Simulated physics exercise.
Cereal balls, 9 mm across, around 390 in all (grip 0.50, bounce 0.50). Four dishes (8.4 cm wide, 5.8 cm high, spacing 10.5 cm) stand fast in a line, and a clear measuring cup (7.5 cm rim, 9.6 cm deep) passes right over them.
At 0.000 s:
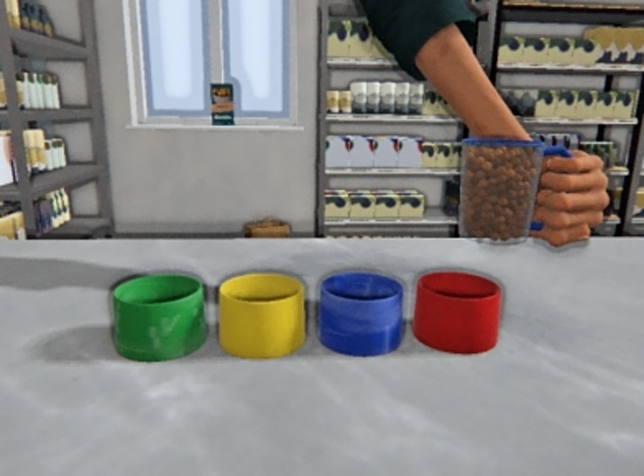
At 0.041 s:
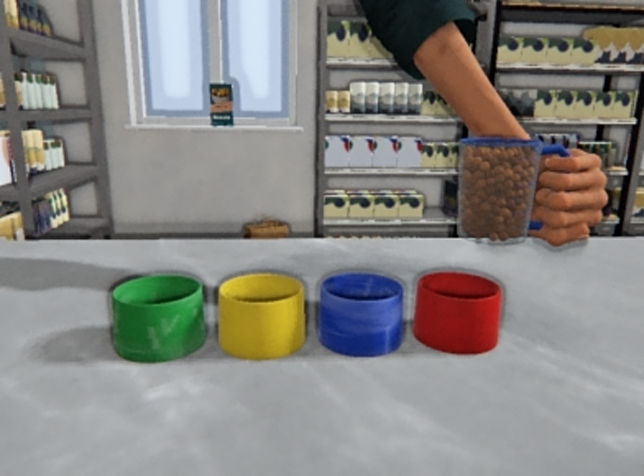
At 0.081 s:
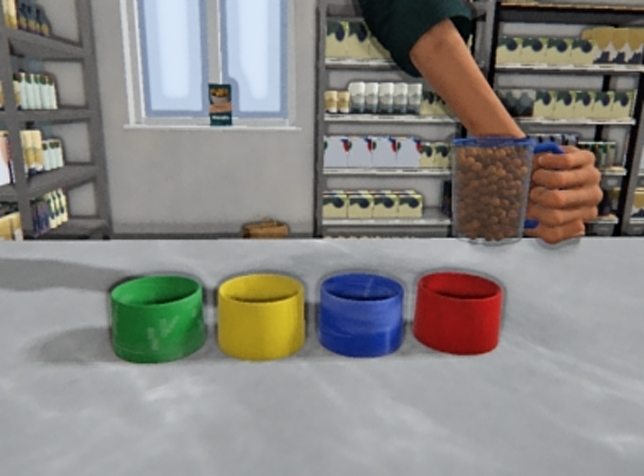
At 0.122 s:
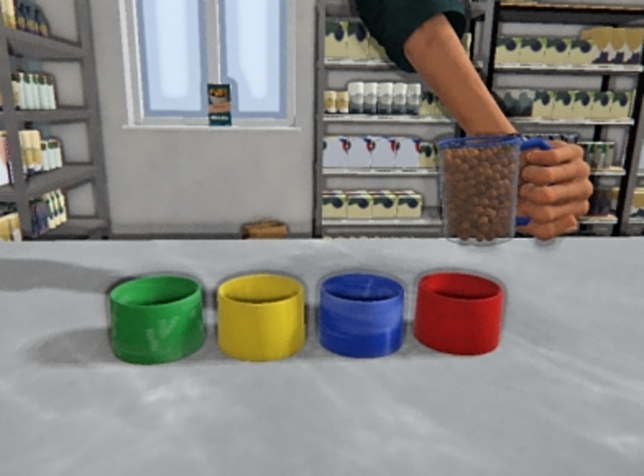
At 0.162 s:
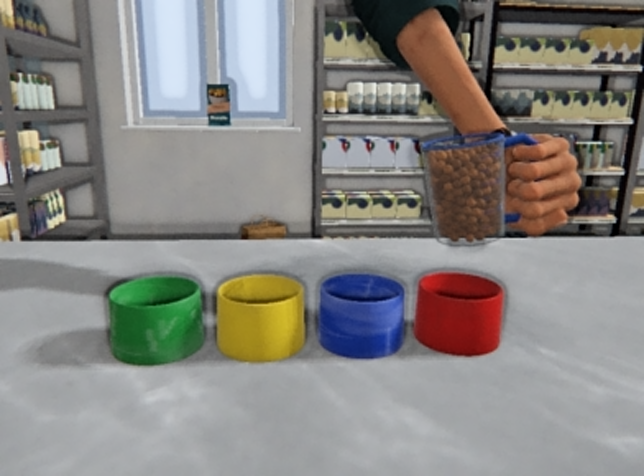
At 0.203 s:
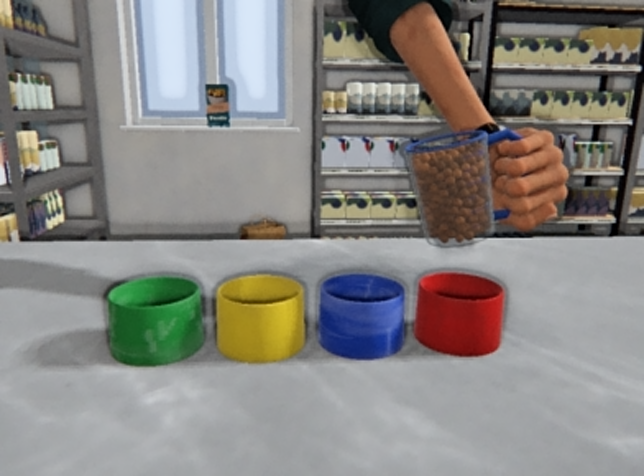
To begin with, a hand holds a clear measuring cup of brown cereal balls upright, above and just right of a row of green, yellow, blue and red dishes. The hand then moves the cup a short way left, tilting it slightly leftward, while the dishes stay still.
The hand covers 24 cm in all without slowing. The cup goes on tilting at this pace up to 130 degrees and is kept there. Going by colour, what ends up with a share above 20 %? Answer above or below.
Red: Below, blue: Below, green: Above, yellow: Below, counter: Above.
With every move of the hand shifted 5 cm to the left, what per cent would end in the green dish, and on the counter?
Green 90, counter 10.
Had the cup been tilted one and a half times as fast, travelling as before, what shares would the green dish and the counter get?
In that case green 50, counter 50.
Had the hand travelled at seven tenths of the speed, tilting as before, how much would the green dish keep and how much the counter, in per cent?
Then: Green 40; counter 50.
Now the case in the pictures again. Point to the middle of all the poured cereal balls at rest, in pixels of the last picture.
Near (190, 335).
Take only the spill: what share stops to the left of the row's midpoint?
Roughly 100 per cent.
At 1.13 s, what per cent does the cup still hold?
Some 80 per cent of the load.
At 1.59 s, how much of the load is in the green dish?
Some 35 per cent.
After 0.76 s, tilt 69 degrees; cup holds 100 %.
After 1.13 s, tilt 105 degrees; cup holds 80 %, green 15 %.
After 1.59 s, tilt 130 degrees; cup holds 0 %, green 35 %, yellow 10 %.
At rest (2.3 s), red 0 %, blue 0 %, green 35 %, yellow 10 %, counter 55 %.
